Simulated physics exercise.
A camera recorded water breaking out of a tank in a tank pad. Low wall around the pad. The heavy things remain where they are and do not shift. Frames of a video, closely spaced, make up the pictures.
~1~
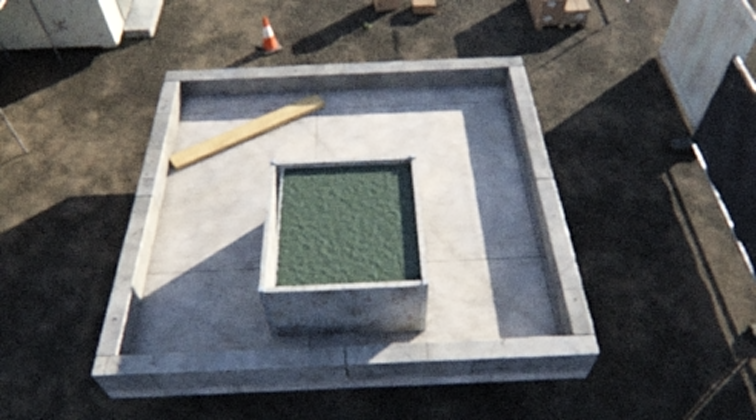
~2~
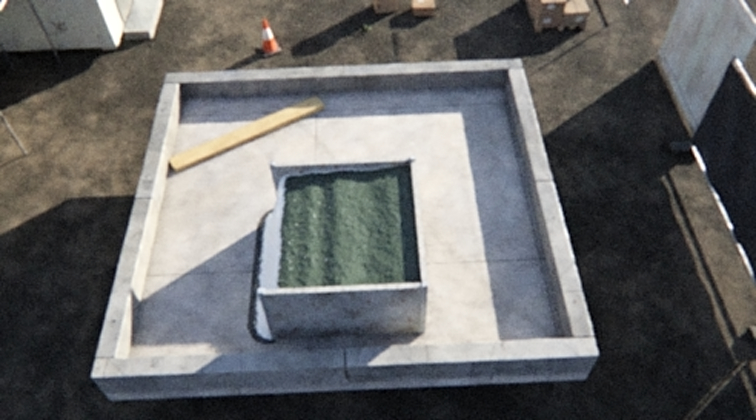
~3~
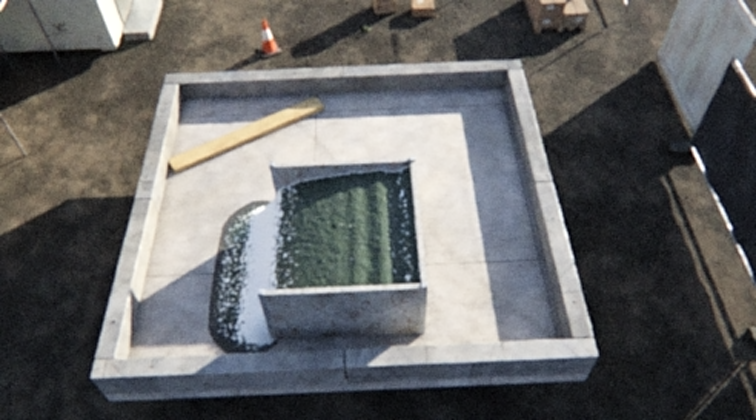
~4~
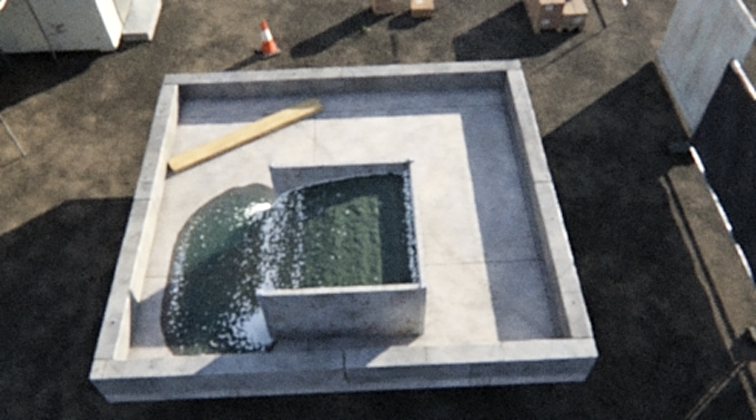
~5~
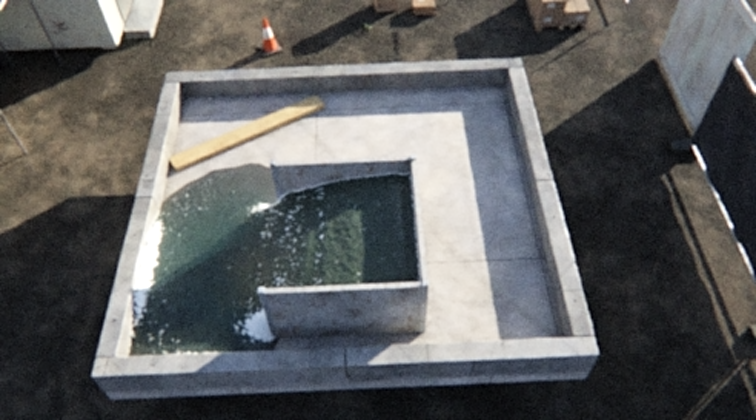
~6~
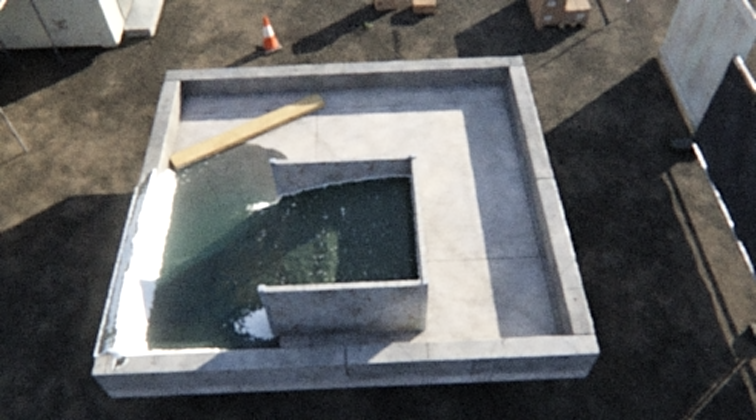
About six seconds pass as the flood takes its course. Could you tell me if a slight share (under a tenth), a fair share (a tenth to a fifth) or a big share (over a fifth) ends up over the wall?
A fair share ends up over the wall.
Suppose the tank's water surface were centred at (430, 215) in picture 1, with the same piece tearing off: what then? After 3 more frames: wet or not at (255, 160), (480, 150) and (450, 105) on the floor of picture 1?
Per point: Inundated / unwetted / unwetted.
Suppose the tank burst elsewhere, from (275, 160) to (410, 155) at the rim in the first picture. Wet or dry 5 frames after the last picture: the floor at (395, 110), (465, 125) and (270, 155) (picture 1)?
First point swamped, second point swamped, third point swamped.
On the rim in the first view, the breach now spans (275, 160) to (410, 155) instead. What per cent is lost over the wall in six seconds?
Roughly 10 %.
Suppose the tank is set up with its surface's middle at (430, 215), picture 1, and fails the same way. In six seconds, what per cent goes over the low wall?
About 12 per cent.
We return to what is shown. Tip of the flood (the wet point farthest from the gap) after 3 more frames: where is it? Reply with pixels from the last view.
The wet edge reaches furthest near (180, 121).
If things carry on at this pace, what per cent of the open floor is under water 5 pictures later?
I'd say 35 per cent.
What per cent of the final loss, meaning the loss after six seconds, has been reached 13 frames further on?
Around 95 %.
A moment on, water covers 30 % of the floor; the low wall has let 1 % over.
Next, water covers 30 % of the floor; the low wall has let 6 % over.
Then, water covers 45 % of the floor; the low wall has let 16 % over.
Later, water covers 70 % of the floor; the low wall has let 17 % over.
In the end, water covers 80 % of the floor; the low wall has let 17 % over.
